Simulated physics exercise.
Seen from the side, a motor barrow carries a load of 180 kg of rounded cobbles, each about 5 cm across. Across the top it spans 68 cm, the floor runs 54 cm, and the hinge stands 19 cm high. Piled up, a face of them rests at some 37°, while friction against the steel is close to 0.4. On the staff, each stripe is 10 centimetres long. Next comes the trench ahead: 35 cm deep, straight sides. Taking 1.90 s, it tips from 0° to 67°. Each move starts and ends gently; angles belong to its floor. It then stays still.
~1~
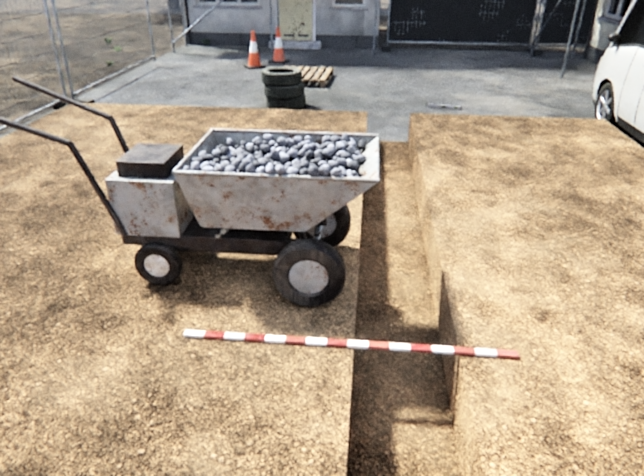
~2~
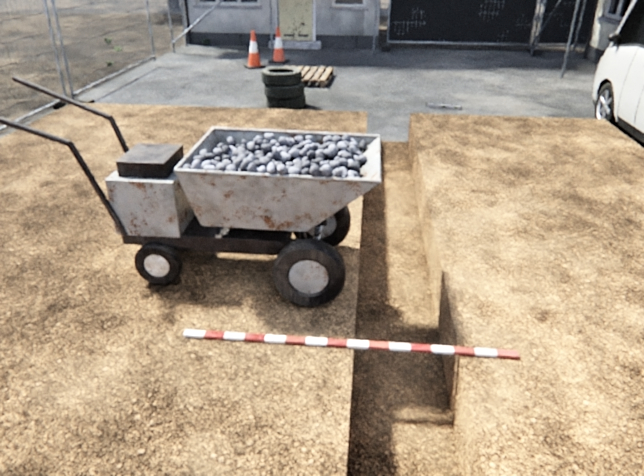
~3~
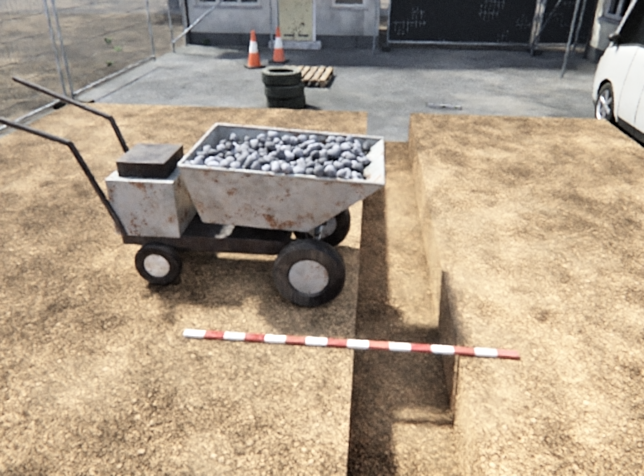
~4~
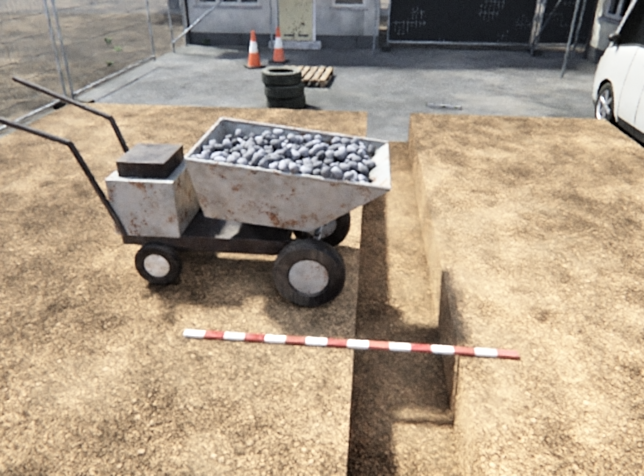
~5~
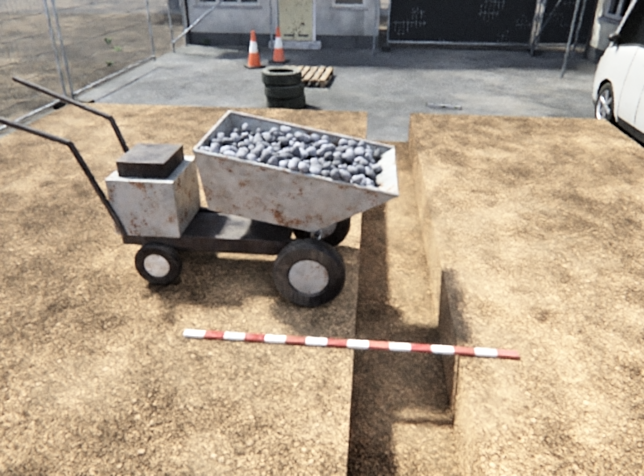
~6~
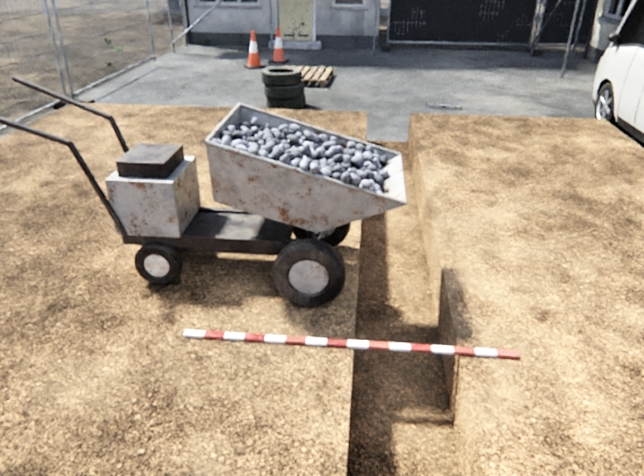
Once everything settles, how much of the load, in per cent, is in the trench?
Once it settles, about 49 per cent of the load is there.
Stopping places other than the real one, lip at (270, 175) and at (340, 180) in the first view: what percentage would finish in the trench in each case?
Around 85% for the first place and 95% for the second.
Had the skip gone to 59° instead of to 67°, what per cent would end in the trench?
It would be near 55 per cent.
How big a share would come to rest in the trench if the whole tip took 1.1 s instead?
About 45%.
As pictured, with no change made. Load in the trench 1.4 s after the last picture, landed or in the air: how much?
I'd say near 20 per cent at that time.
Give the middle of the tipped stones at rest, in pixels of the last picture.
I'd put it close to (450, 278).
Then, 0.8 s after the last picture the floor is at 56°, 97 % in the skip, 2 % in the trench; the foremost stones are at (451, 287).
Then, 1.4 s after the last picture the floor is at 67°, 42 % in the skip, 18 % in the trench, 40 % past the trench; the foremost stones are at (557, 286).
Then, 1.7 s after the last picture the floor is at 67°, 18 % in the skip, 28 % in the trench, 54 % past the trench; the foremost stones are at (617, 296).
Then, 3.7 s after the last picture the floor is at 67°, 0 % in the skip, 49 % in the trench, 51 % past the trench; the foremost stones are at (638, 297).
